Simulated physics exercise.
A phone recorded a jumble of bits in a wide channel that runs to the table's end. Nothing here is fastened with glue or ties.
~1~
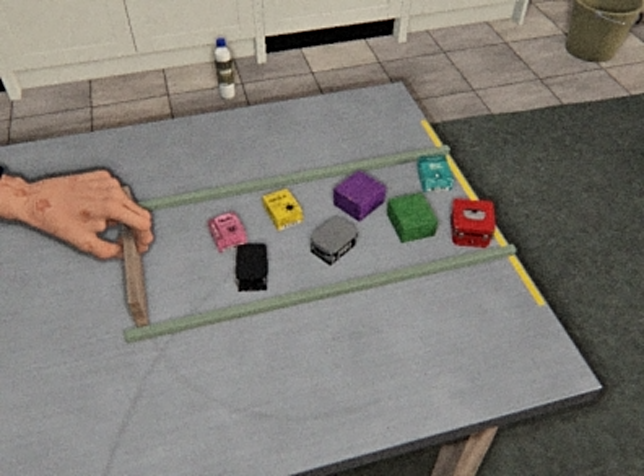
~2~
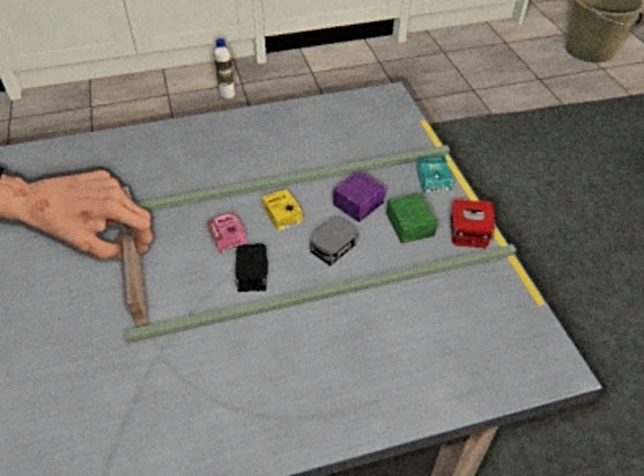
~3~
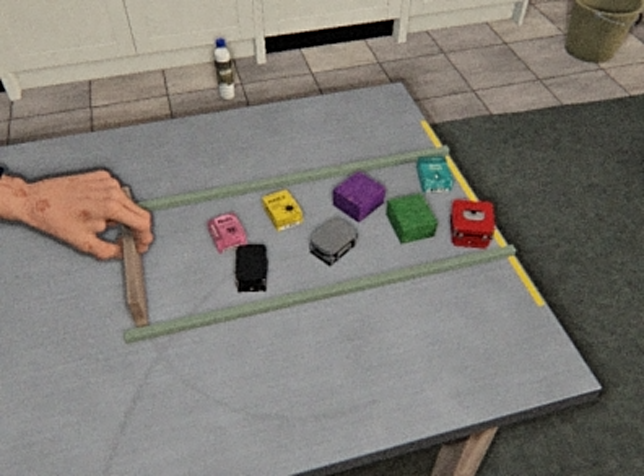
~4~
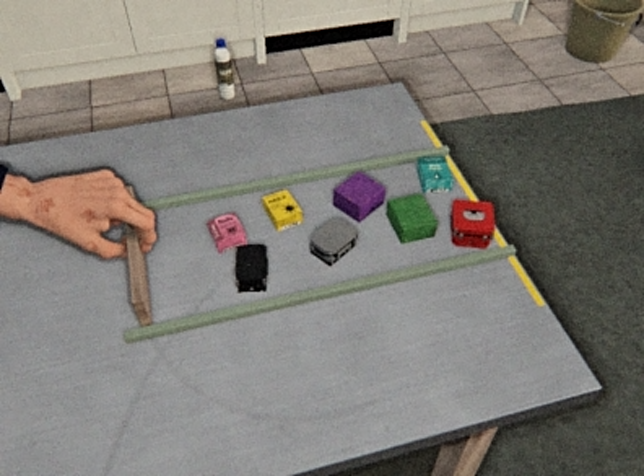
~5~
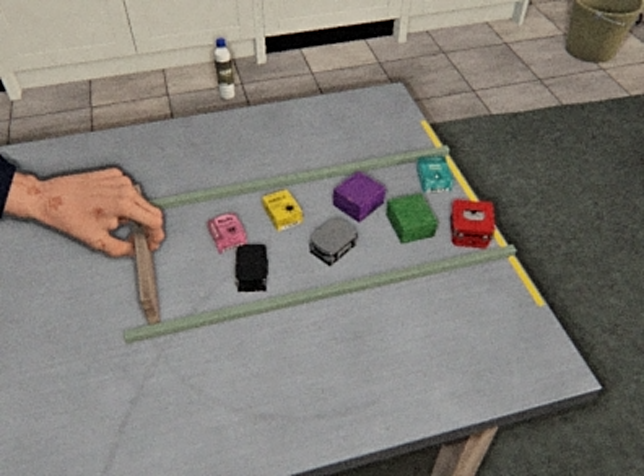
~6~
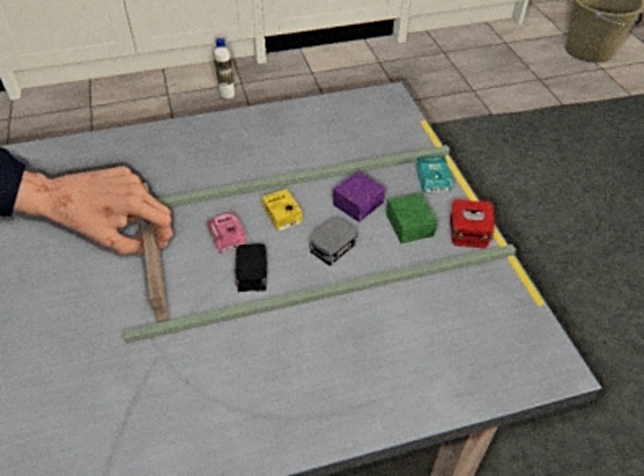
On a grey table, a hand slides a wooden board slightly right toward several small coloured objects.
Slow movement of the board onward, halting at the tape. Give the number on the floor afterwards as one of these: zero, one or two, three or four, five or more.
On the floor afterwards: Five or more.
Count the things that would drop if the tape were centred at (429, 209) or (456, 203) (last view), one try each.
Result, try by try: 3, 5.
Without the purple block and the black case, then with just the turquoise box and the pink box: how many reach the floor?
That gives 6 for the first pair taken away and 6 for the second.
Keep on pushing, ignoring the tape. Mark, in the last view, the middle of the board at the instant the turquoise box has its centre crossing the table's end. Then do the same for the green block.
The middle is at (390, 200) when it's the turquoise box, and at (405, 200) when it's the green block.
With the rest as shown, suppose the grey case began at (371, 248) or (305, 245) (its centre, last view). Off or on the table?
In order: Slips off; slips off.
Early on, none off yet; red case at rest near (471, 224); turquoise box at rest near (434, 174); green block at rest near (411, 218).
A while later, none off yet; red case moving near (478, 224); turquoise box at rest near (434, 174); green block travelled a little near (430, 214).
Further along, two off so far; red case in the air near (514, 284); turquoise box in the air near (480, 220); green block leaning well over near (501, 201).
Finally, the number that fall off is five or more; lost, pink box, black case, yellow box, grey case, purple block, green block, turquoise box and red case.
